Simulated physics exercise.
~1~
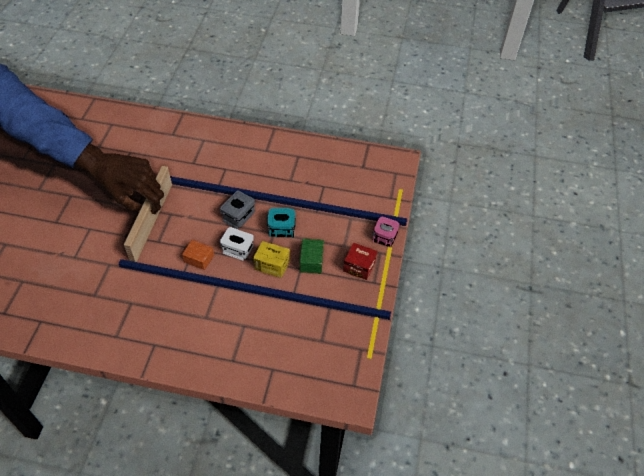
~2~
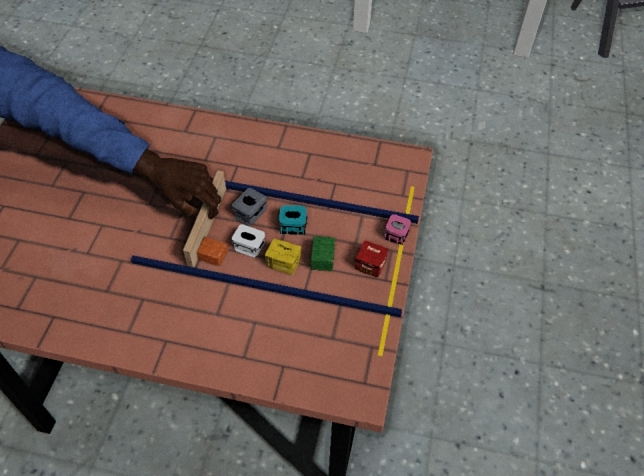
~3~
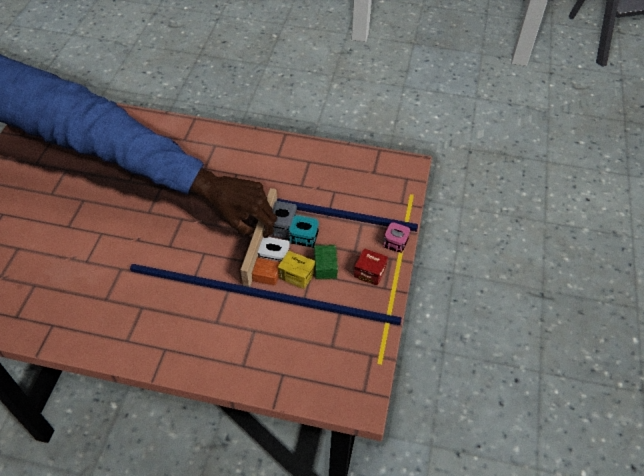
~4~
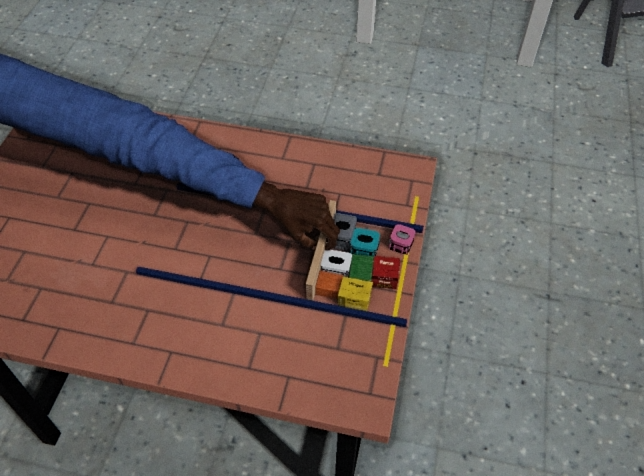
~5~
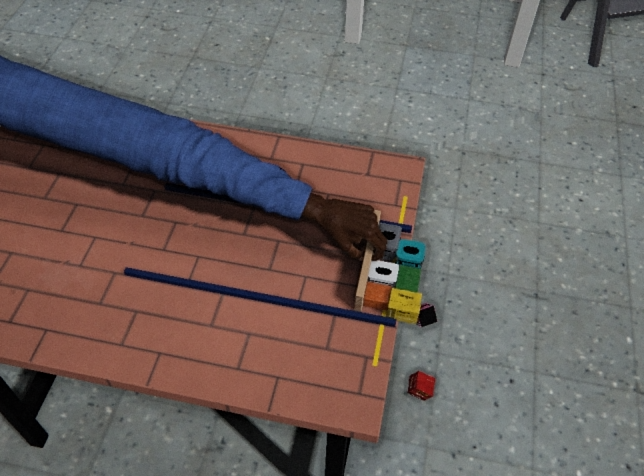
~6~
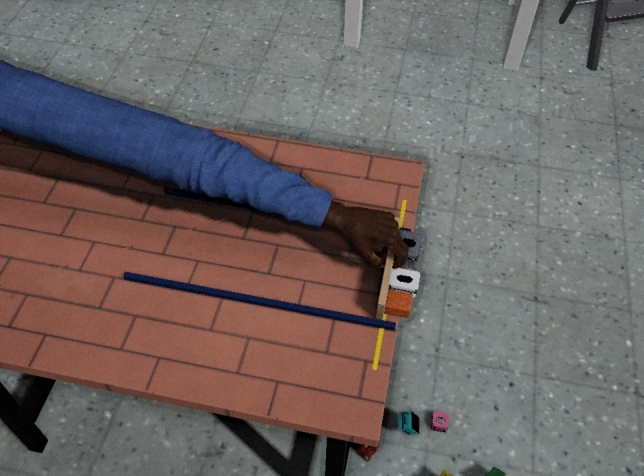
At the start, a hand in a blue sleeve holds an upright wooden board at the left of a brick-patterned table, with small colourful blocks and cases lying between two dark blue strips. The hand slides the board right, reaching the orange block and gathering the nearest pieces. The jumble packs together as it is pushed toward the yellow tape near the table's end. The red box and pink case go over the edge first. The turquoise case, yellow box and green block follow them to the floor, while the board ends at the tape with the orange and white pieces still up at the edge.
